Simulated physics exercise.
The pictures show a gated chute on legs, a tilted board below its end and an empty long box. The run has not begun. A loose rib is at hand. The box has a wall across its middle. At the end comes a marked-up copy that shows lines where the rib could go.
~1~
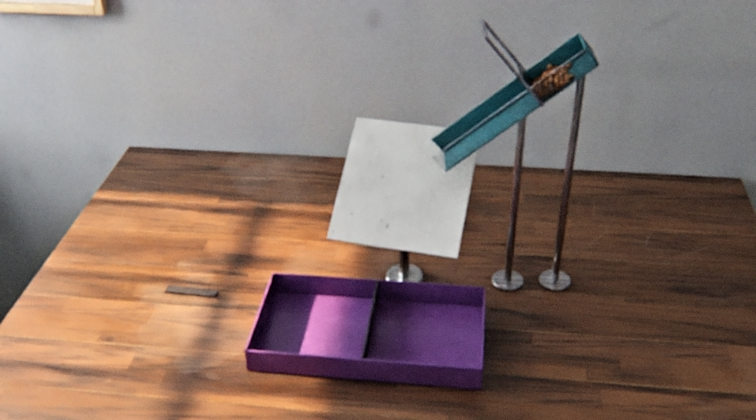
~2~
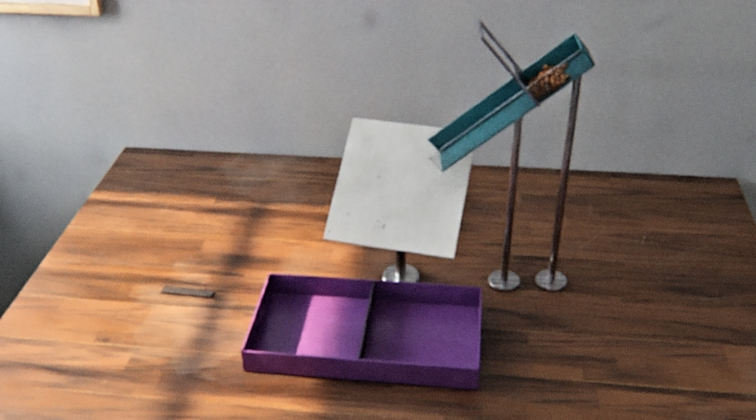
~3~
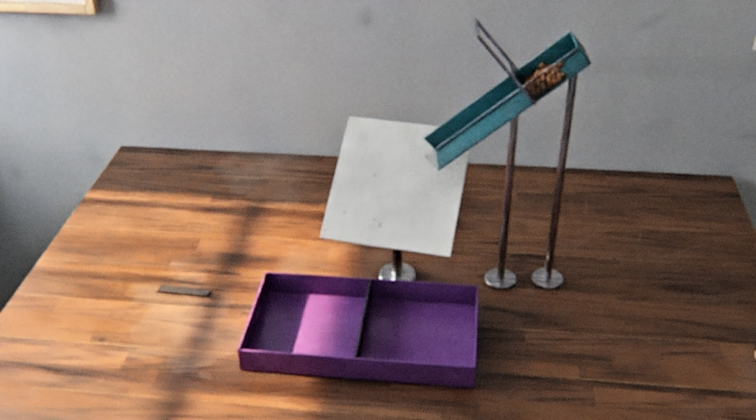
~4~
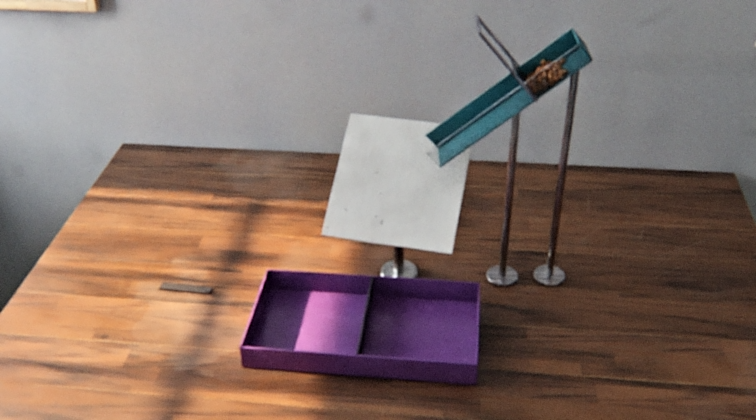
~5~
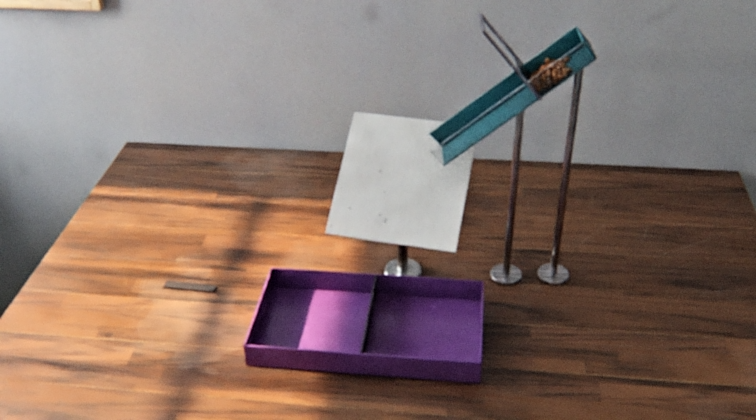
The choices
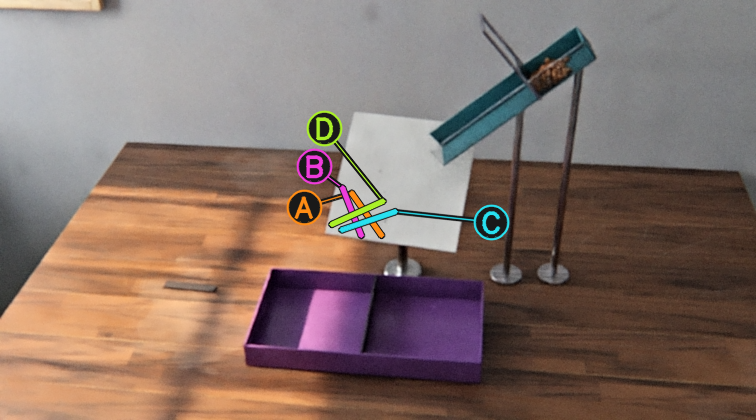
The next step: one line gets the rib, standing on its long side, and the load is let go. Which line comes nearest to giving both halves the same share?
B works best here.
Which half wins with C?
Left.
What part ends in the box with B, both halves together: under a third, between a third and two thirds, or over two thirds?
It is over two thirds.
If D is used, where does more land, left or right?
More lands on the left.
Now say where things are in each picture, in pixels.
The first picture shows load behind the gate (551, 78), cereal balls; lip of the chute (445, 162), sloping fairly steeply.
The second picture shows middle of the board (401, 185), tilted fairly steeply; middle of its low edge (387, 248); of its high edge (414, 125).
The third picture shows front corners of the box (238, 350) and (475, 367); front end of its middle wall (355, 358); gate still shut (515, 74).
The fourth picture shows middle of the load (545, 73); lip (439, 158).
The fifth picture shows middle of the load (549, 71); lip (443, 156).
On the marked copy, line A from (351, 193) to (381, 235); line B from (342, 187) to (361, 235); line C from (395, 211) to (341, 229); line D from (383, 201) to (331, 224).
With A, of what is caught, about a tenth in the left half, almost all in the right.
With B, of what is caught, roughly two thirds in the left half, roughly a third in the right.
With C, of what is caught, the larger part in the left half, about a tenth in the right.
With D, of what is caught, almost all in the left half, about a tenth in the right.
